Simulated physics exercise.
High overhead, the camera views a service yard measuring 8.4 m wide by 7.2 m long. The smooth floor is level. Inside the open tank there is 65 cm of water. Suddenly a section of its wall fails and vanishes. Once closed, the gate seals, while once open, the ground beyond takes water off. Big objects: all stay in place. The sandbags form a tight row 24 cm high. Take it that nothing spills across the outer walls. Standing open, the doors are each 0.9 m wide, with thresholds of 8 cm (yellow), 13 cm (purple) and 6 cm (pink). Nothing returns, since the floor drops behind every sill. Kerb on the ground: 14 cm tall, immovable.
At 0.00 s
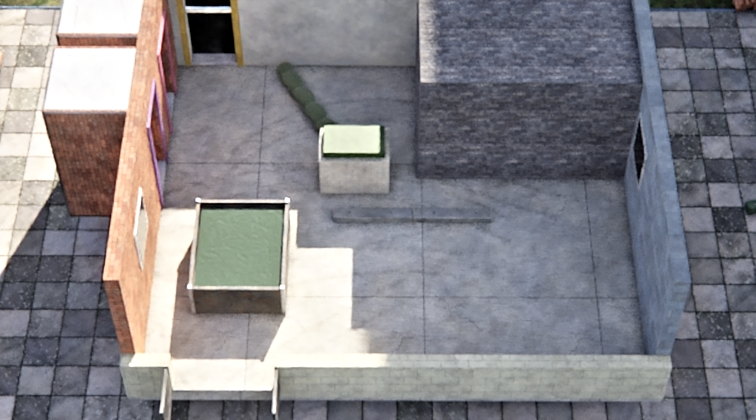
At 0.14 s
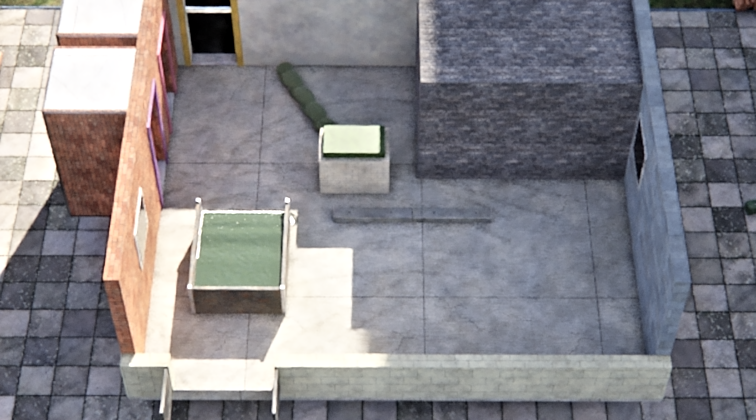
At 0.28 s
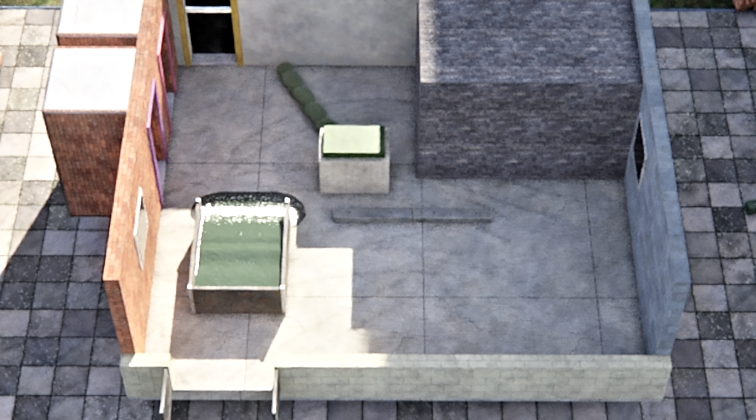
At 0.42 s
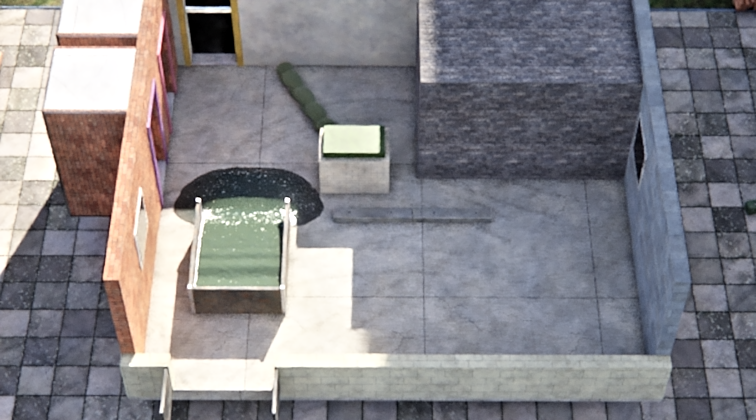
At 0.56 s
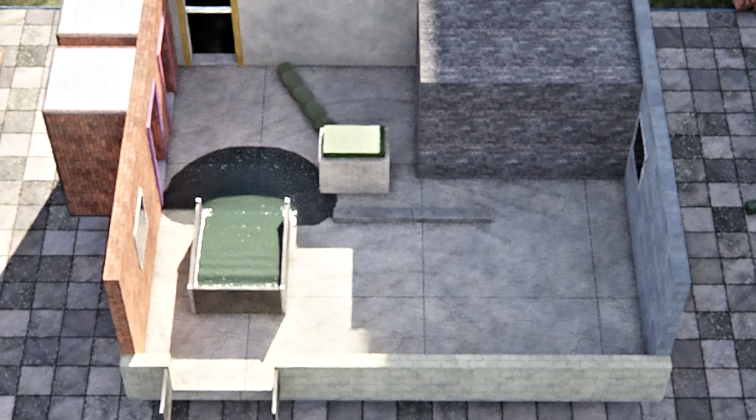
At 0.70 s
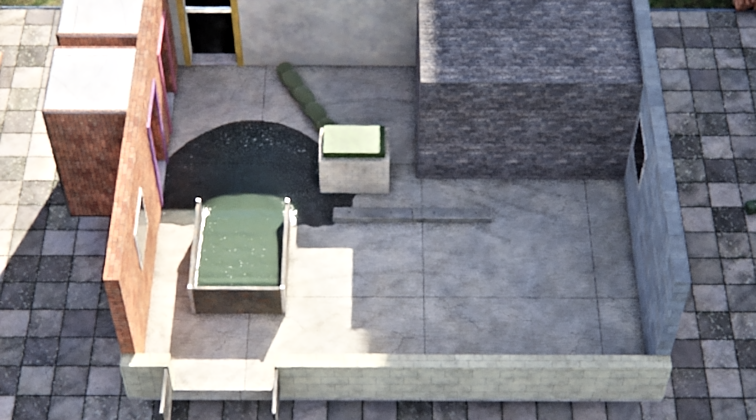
Dark water poured from the back of a square open tank after that side vanished, spreading in a widening rounded pool across the walled yard's pale floor and reaching the small green-topped block.
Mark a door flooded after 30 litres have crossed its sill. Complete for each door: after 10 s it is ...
After that time the yellow door is flooded. After that time the purple door is not flooded. After that time the pink door is flooded.
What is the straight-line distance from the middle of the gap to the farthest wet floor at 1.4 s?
It's close to 4.0 metres.
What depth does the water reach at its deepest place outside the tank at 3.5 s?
I'd say near 24 centimetres.
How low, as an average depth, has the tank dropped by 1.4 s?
About 30 centimetres on average.
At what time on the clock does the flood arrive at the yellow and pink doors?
The flood gets to yellow at 1.2 s, while pink is reached at 1.1 s.
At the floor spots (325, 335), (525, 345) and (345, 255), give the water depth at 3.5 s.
Roughly 0, 0, 0 cm.
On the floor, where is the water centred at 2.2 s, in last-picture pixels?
Close to (247, 169) in the last picture.
After 1.4 s water covers 25 % of the floor and is deepest (27 cm) near (314, 132); yellow door 12 cm at the sill, 1 L in, purple door 12 cm at the sill, 0 L in, pink door 9 cm at the sill, 0 L in.
After 2.2 s water covers 30 % of the floor and is deepest (38 cm) near (252, 69); yellow door 28 cm at the sill, 56 L in, purple door 9 cm at the sill, 0 L in, pink door 11 cm at the sill, 5 L in.
After 3.5 s water covers 30 % of the floor and is deepest (24 cm) near (206, 69); yellow door 25 cm at the sill, 225 L in, purple door 6 cm at the sill, 0 L in, pink door 17 cm at the sill, 35 L in.
After 6.0 s water covers 35 % of the floor and is deepest (12 cm) near (302, 184); yellow door 11 cm at the sill, 319 L in, purple door 9 cm at the sill, 0 L in, pink door 11 cm at the sill, 128 L in.
After 10.0 s water covers 50 % of the floor and is deepest (8 cm) near (143, 377); yellow door 5 cm at the sill, 325 L in, purple door 5 cm at the sill, 0 L in, pink door 4 cm at the sill, 144 L in.
